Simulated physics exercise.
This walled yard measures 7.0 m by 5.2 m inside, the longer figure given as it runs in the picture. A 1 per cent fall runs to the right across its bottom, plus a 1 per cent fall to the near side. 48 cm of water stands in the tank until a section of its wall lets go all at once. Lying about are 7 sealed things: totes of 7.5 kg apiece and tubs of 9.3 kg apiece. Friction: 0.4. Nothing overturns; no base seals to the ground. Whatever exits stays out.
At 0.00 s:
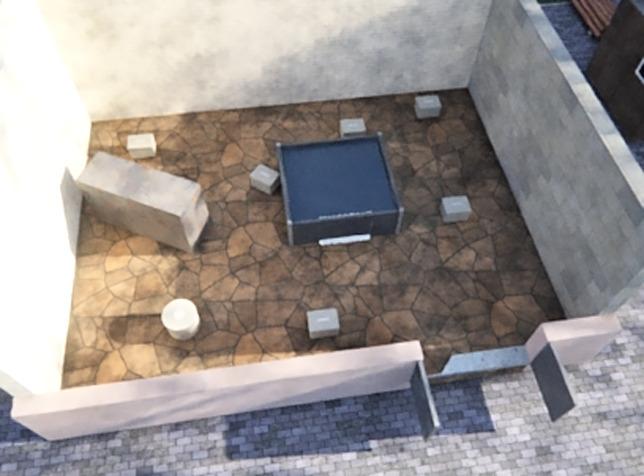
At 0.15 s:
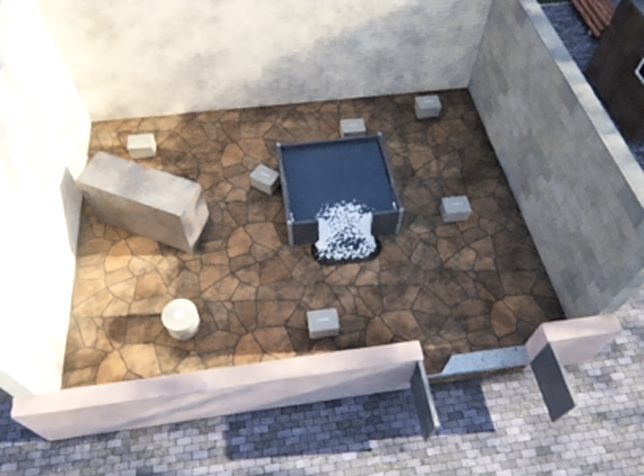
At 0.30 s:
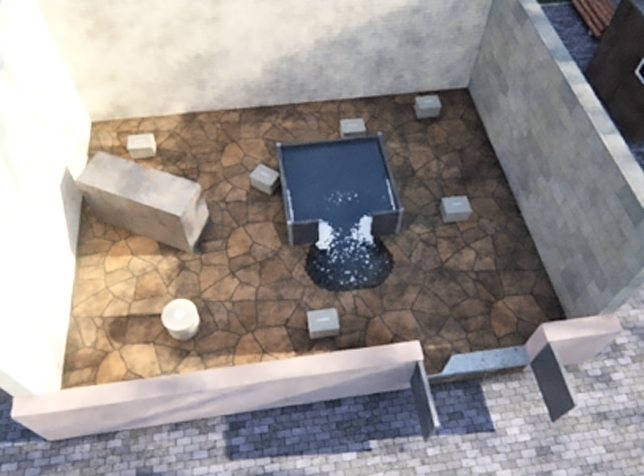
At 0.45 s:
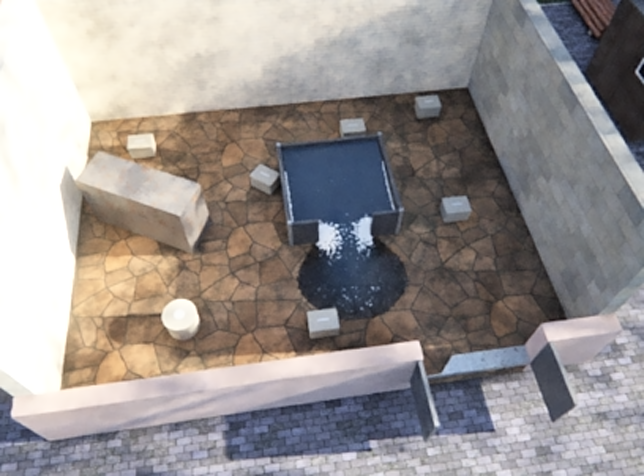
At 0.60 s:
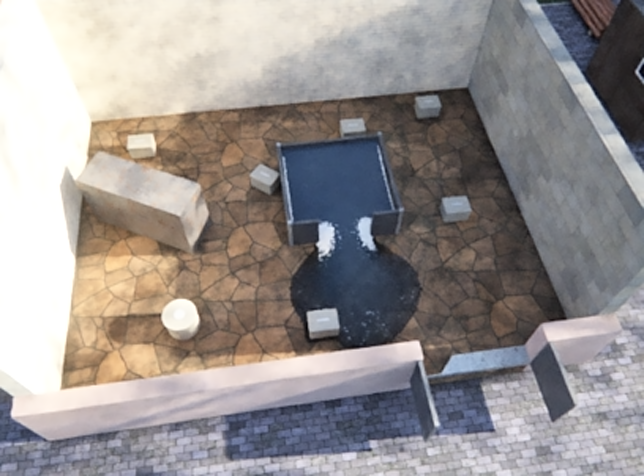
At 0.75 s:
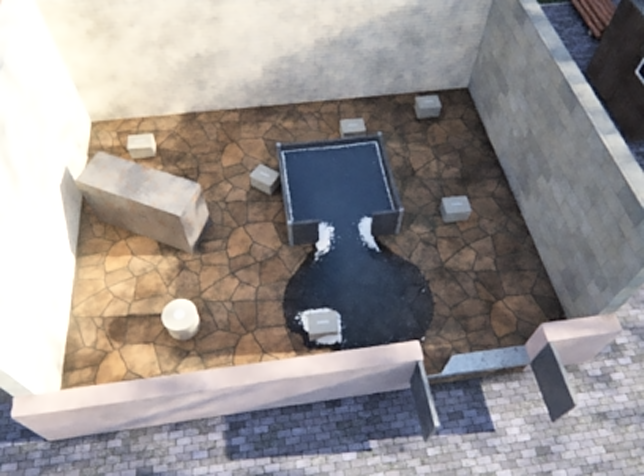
Dark water pours through the near side of a square, dark-walled tank in a walled yard paved with brown stone, seen from high above by a still camera. Pale blocks stand around the tank, with a long grey block and a round white tub to the left. White froth splits into two streaks as the pool spreads nearer, surrounding the closest block, which barely shifts.
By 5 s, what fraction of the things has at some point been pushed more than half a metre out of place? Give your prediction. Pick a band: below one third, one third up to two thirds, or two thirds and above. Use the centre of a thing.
The share is below one third.
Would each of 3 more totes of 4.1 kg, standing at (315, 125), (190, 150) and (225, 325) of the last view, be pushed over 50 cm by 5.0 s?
Result, one by one: Not exceeded, not exceeded and exceeded.
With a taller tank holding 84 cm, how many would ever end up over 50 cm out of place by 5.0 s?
Then the count would be 2.
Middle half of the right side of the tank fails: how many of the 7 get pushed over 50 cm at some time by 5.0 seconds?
The count would be 2.
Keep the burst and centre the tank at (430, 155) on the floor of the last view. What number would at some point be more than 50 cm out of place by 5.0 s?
Then 1.
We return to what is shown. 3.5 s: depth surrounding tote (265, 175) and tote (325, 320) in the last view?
Around 0 cm and 8 cm.
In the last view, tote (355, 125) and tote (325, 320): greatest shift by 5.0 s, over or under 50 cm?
Result, in order: Below the line; above the line.
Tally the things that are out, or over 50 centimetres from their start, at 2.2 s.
It comes to 1.
After 1.1 s 0 of 7 are over 50 cm from their spots; 0 afloat.
After 2.2 s 1 of 7 are over 50 cm from their spots; 1 afloat.
After 3.5 s 1 of 7 are over 50 cm from their spots; 1 afloat.
After 5.0 s 1 of 7 are over 50 cm from their spots, and 1 have been at some point; 0 afloat.
